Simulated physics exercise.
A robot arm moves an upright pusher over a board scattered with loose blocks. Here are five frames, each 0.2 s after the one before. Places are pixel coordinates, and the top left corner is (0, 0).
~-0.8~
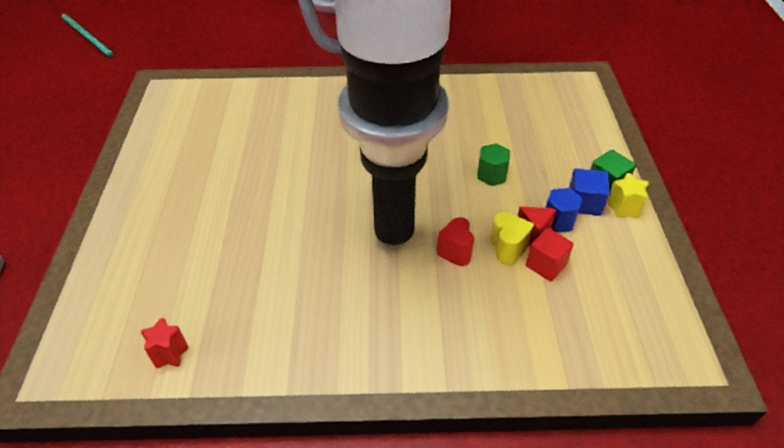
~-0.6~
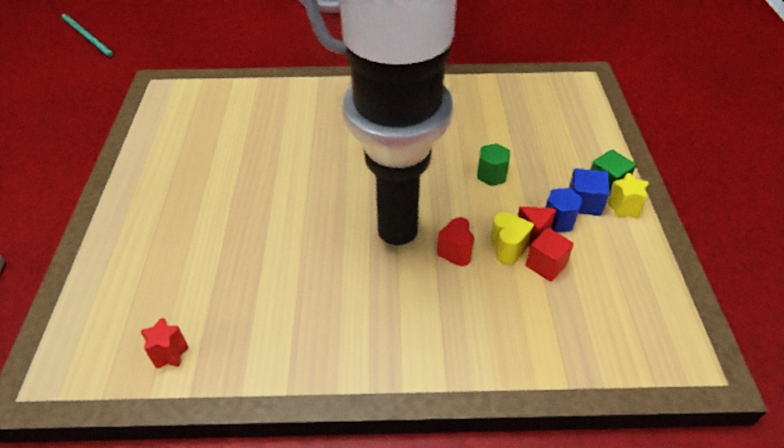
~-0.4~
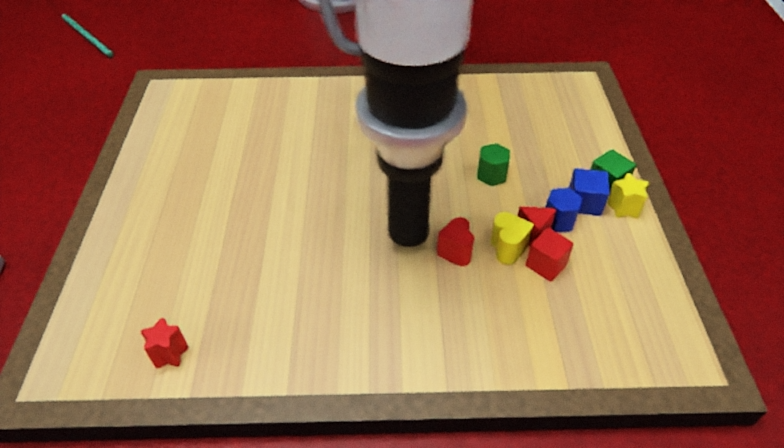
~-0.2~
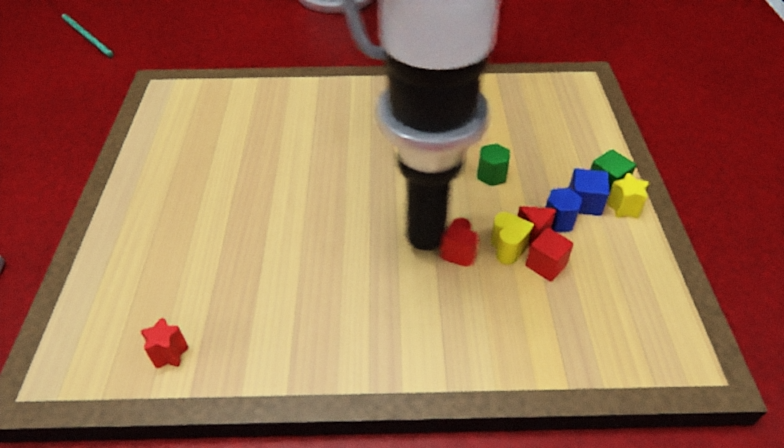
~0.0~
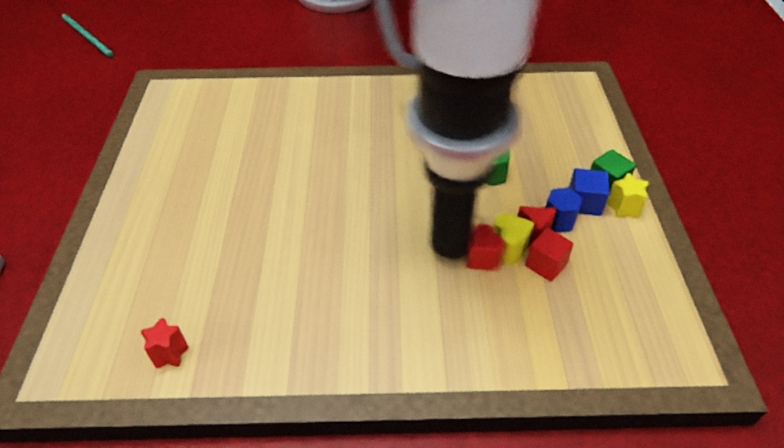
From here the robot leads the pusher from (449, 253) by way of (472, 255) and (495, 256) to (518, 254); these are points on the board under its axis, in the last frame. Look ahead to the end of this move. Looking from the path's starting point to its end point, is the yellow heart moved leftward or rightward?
It is pushed towards the right-hand side.
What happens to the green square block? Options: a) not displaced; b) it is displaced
Letter a.
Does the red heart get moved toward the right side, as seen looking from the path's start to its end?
Short answer: Yes.
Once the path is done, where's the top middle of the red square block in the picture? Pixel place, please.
Roughly at (595, 254).
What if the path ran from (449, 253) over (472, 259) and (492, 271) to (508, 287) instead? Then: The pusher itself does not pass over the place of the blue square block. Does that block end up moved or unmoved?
That block stays.
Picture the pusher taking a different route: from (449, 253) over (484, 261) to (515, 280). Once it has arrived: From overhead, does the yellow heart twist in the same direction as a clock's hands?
No - that is not the case.
What follows on the original path. Halfway along, pusher at (486, 246); red heart at (516, 257), turned 15° clockwise; yellow heart at (530, 236), turned 25° anticlockwise; red three-sided block at (546, 216), turned 20° anticlockwise; red square block at (566, 244), turned 15° anticlockwise.
At the end, pusher at (520, 244); red heart at (529, 261), turned 65° clockwise; yellow heart at (564, 241); red three-sided block at (554, 216), turned 55° anticlockwise; red square block at (595, 254); green square block still.
